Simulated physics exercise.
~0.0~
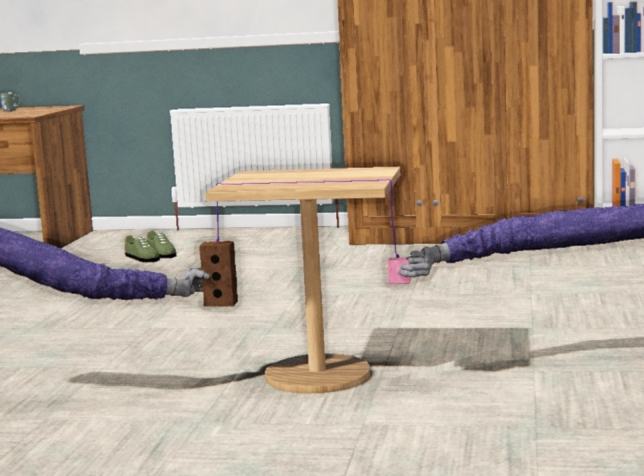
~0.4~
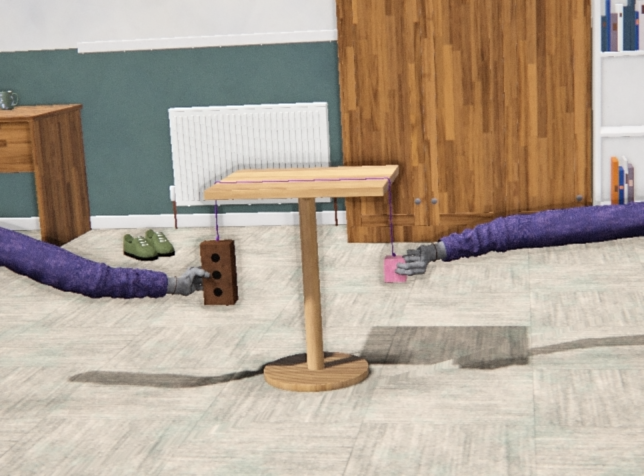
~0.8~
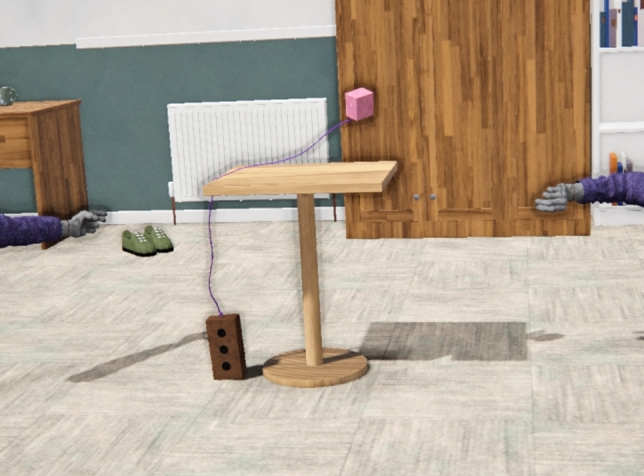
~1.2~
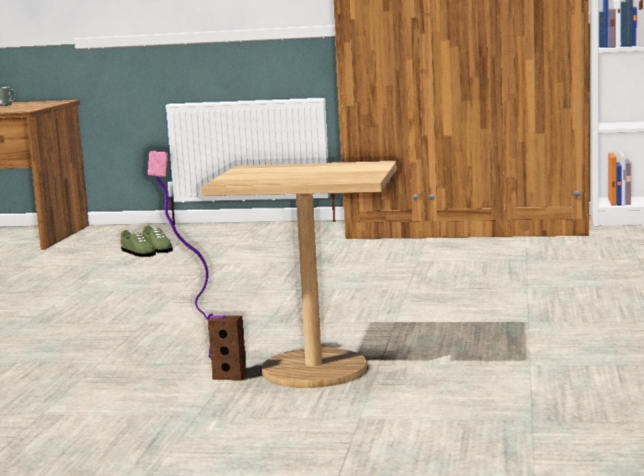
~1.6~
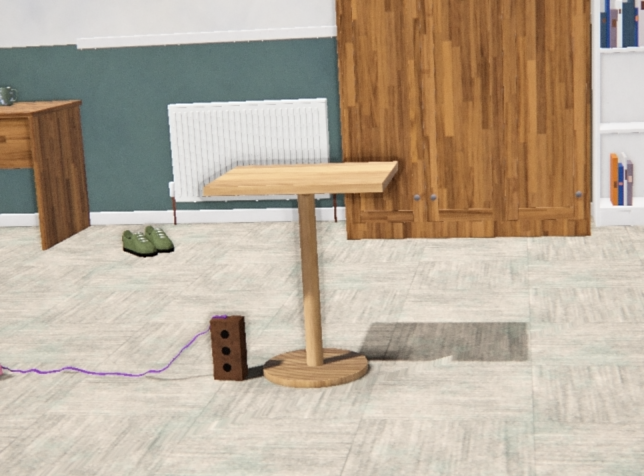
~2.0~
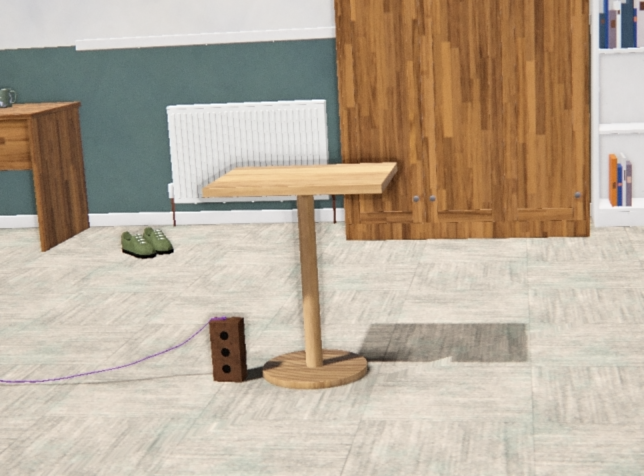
Two purple-sleeved arms releasing a brick and pink block tied across a small table, the brick dropping, the block flying off left.
